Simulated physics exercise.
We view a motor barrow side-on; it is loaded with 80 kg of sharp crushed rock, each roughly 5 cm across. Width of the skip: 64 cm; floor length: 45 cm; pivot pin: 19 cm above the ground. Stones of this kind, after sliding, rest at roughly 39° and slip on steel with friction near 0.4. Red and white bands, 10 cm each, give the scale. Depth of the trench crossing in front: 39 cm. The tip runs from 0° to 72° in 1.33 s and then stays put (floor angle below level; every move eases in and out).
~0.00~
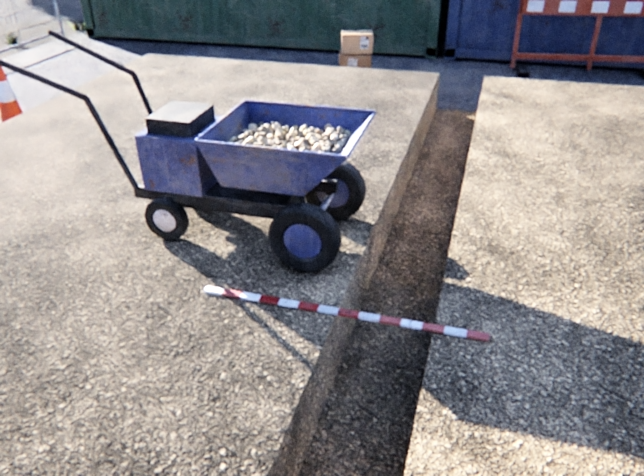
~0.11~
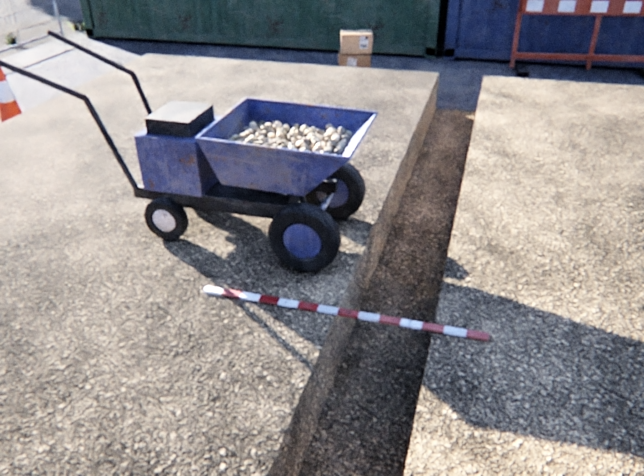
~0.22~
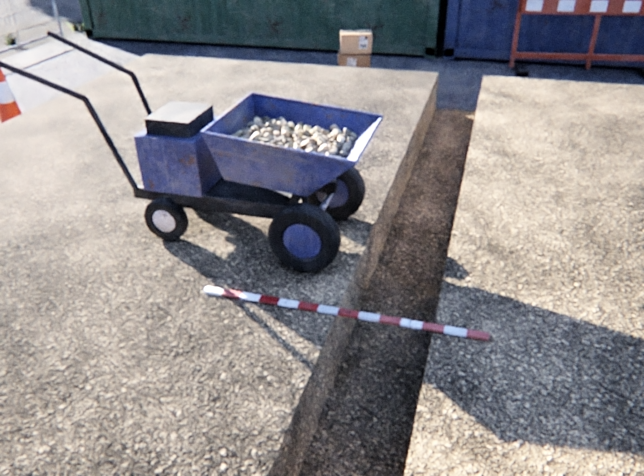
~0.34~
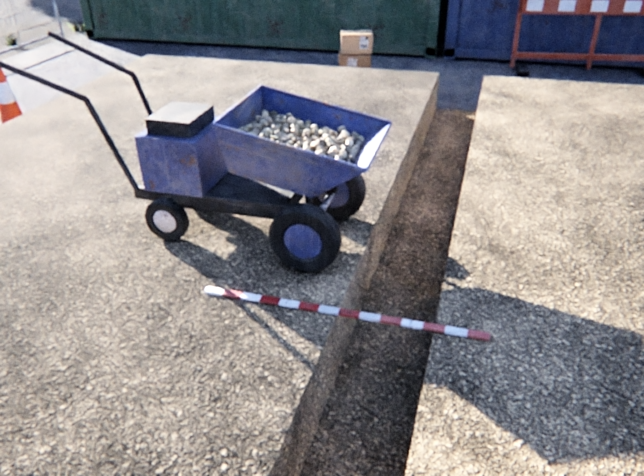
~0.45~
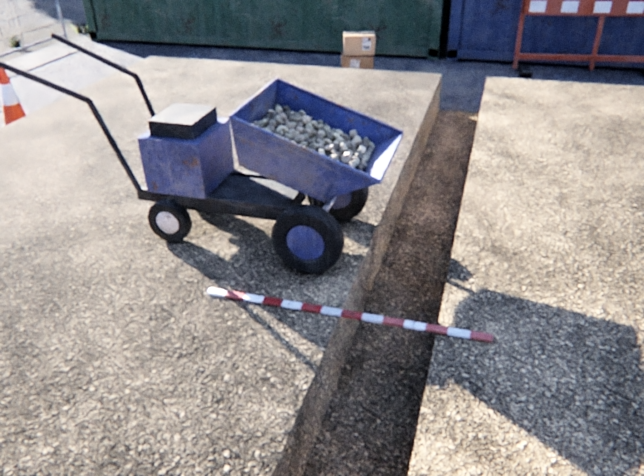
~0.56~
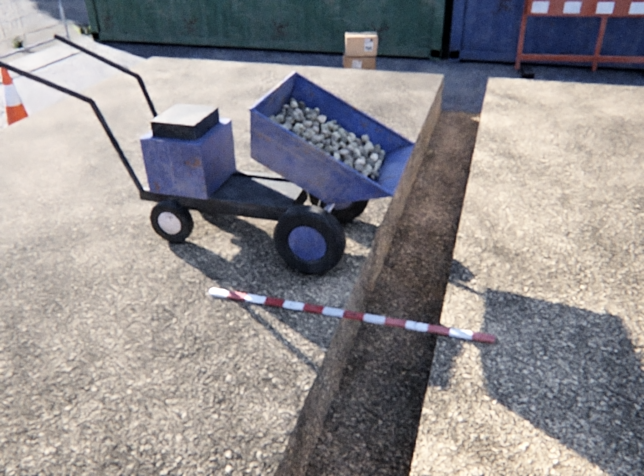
A blue motor barrow tilts its skip of pale stones forward beside a narrow trench.
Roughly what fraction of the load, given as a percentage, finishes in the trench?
Some 81 per cent of the stones.
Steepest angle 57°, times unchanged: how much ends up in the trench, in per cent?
Roughly 20 percent.
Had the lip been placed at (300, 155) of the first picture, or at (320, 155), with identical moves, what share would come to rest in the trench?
Roughly 100 percent for the first, and 100 percent for the second.
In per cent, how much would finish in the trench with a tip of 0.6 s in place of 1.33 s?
Expected share: Around 55%.
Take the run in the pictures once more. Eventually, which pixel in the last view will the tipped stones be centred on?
Roughly at pixel (431, 305).
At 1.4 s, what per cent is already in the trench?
About 25%.
After 1.0 s the floor is at 61°; 100 % in the skip; the foremost stones are at (404, 218).
After 1.4 s the floor is at 72°; 70 % in the skip, 25 % in the trench, 5 % past the trench; the foremost stones are at (469, 256).
After 1.8 s the floor is at 72°; 26 % in the skip, 54 % in the trench, 19 % past the trench; the foremost stones are at (523, 264).
After 3.7 s the floor is at 72°; 0 % in the skip, 81 % in the trench, 19 % past the trench; the foremost stones are at (532, 258).
